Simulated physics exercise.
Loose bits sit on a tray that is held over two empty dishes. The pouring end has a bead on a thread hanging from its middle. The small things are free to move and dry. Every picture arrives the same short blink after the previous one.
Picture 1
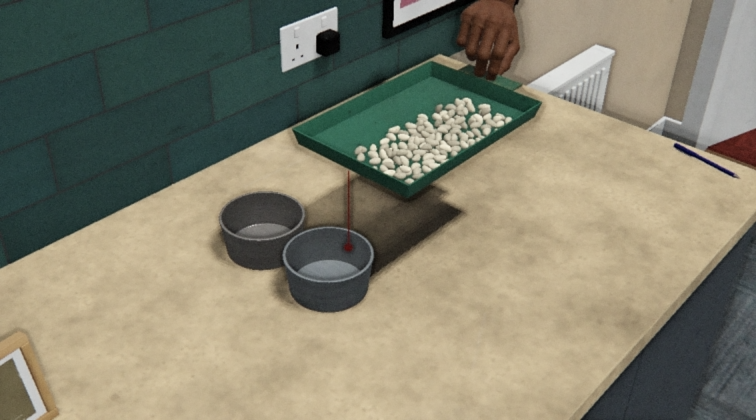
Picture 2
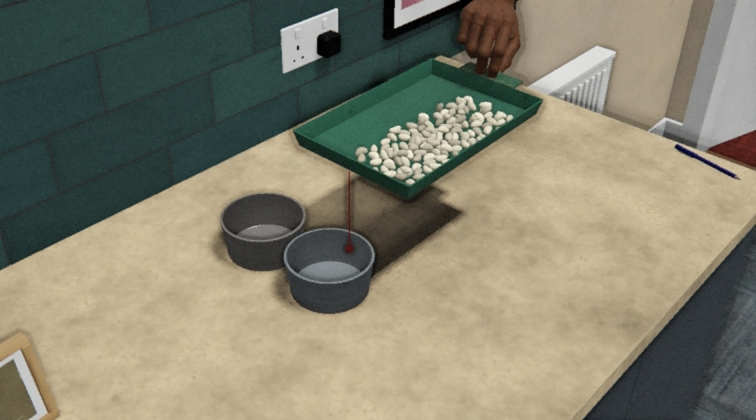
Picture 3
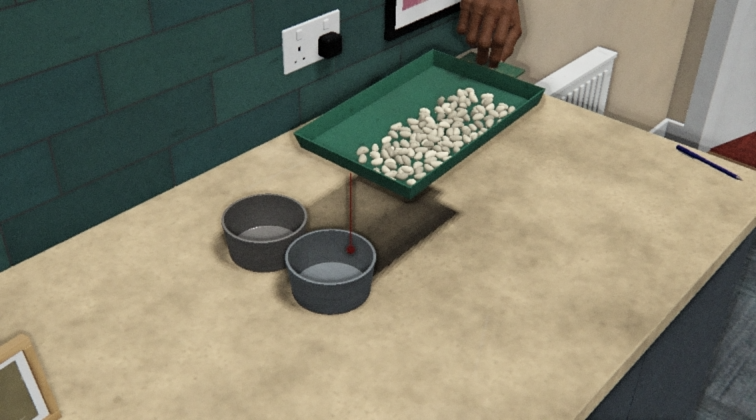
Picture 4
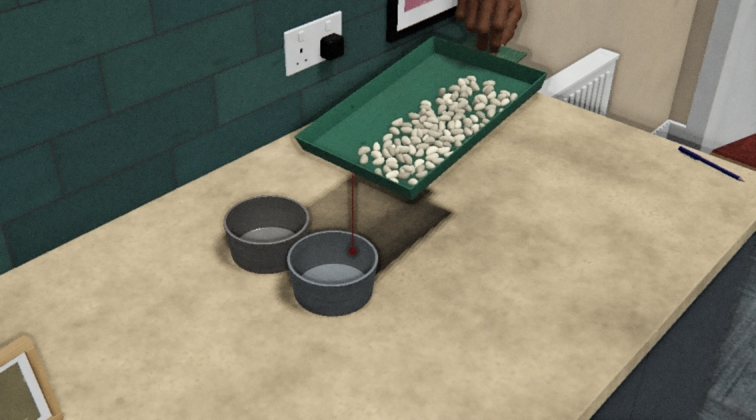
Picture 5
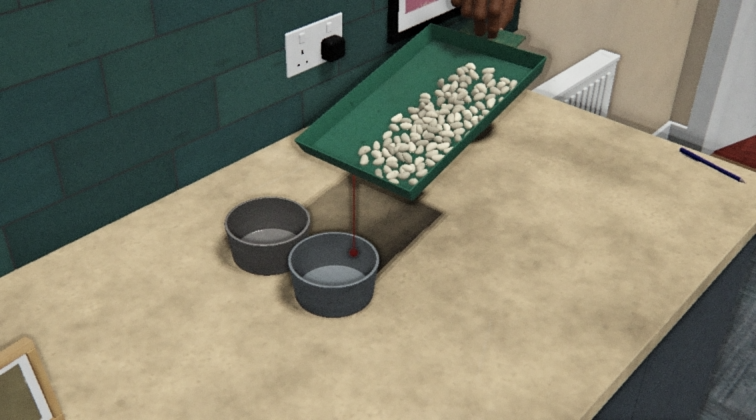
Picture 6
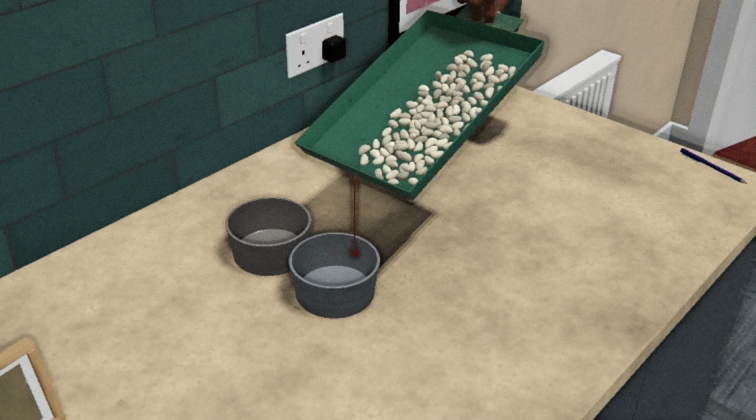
A pale, mottled worktop against green wall tiles is seen from above at an angle, with a white socket and a radiator behind. A hand holds a green tray of white beans above two empty grey dishes, a dark red bead hanging on a thread from its near end. The hand steadily raises the tray's far end, steepening it, while the camera stays almost still.
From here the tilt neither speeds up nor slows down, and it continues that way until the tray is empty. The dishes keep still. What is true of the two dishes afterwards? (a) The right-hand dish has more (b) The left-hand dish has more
a.
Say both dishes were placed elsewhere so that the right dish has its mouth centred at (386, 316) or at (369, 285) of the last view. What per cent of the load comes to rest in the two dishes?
Some 70 and then some 60 per cent.
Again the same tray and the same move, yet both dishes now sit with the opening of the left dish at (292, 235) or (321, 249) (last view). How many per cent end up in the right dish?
I'd say about 20 percent, followed by about 0 percent.
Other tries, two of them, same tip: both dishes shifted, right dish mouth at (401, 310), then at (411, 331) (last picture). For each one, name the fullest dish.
First try: The leftmost dish; second try: The leftmost dish.
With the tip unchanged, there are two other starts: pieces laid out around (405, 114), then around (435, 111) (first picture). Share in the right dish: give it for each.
Roughly 30 per cent, then roughly 40 per cent.
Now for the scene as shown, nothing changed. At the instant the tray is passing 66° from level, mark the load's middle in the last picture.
The load's middle is around (357, 145).
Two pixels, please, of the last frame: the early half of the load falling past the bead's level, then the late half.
Roughly at (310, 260) first, and then at (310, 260).
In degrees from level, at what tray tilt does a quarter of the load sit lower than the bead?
Roughly 110 degrees at that moment.
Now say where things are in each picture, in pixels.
Corners of the pouring end at (299, 129) and (408, 182), level; middle of the load at (438, 138), white beans; left dish at (232, 246); right dish at (298, 287); bead on its thread at (348, 247), in the first frame.
Corners of the pouring end at (299, 130) and (409, 183), level; middle of the load at (439, 138), in the second frame.
Corners of the pouring end at (300, 132) and (409, 183), tipped barely, lowest at the left corner; middle of the load at (441, 133), in the third frame.
Corners of the pouring end at (300, 135) and (410, 185), tipped a little, lowest at the left corner; middle of the load at (442, 127), in the fourth frame.
Corners of the pouring end at (300, 139) and (409, 186), tipped clearly, lowest at the left corner; middle of the load at (441, 121), in the fifth frame.
Corners of the pouring end at (300, 141) and (408, 187), tipped clearly, lowest at the left corner; middle of the load at (440, 115); left dish at (238, 252); right dish at (304, 293), in the sixth frame.
Soon after the last picture, tray tipped steeply; nearly all on the tray; a stray few in the air.
A little later, tray tipped past a quarter turn; most on the tray; a small part in the right dish; a stray few in the left dish; a stray few outside both; a small part in the air.
Later still, tray tipped past a quarter turn; about a third in the right dish; a small part in the left dish; about half outside both.
At rest, tray tipped past a quarter turn; about a third in the right dish; a small part in the left dish; about half outside both.
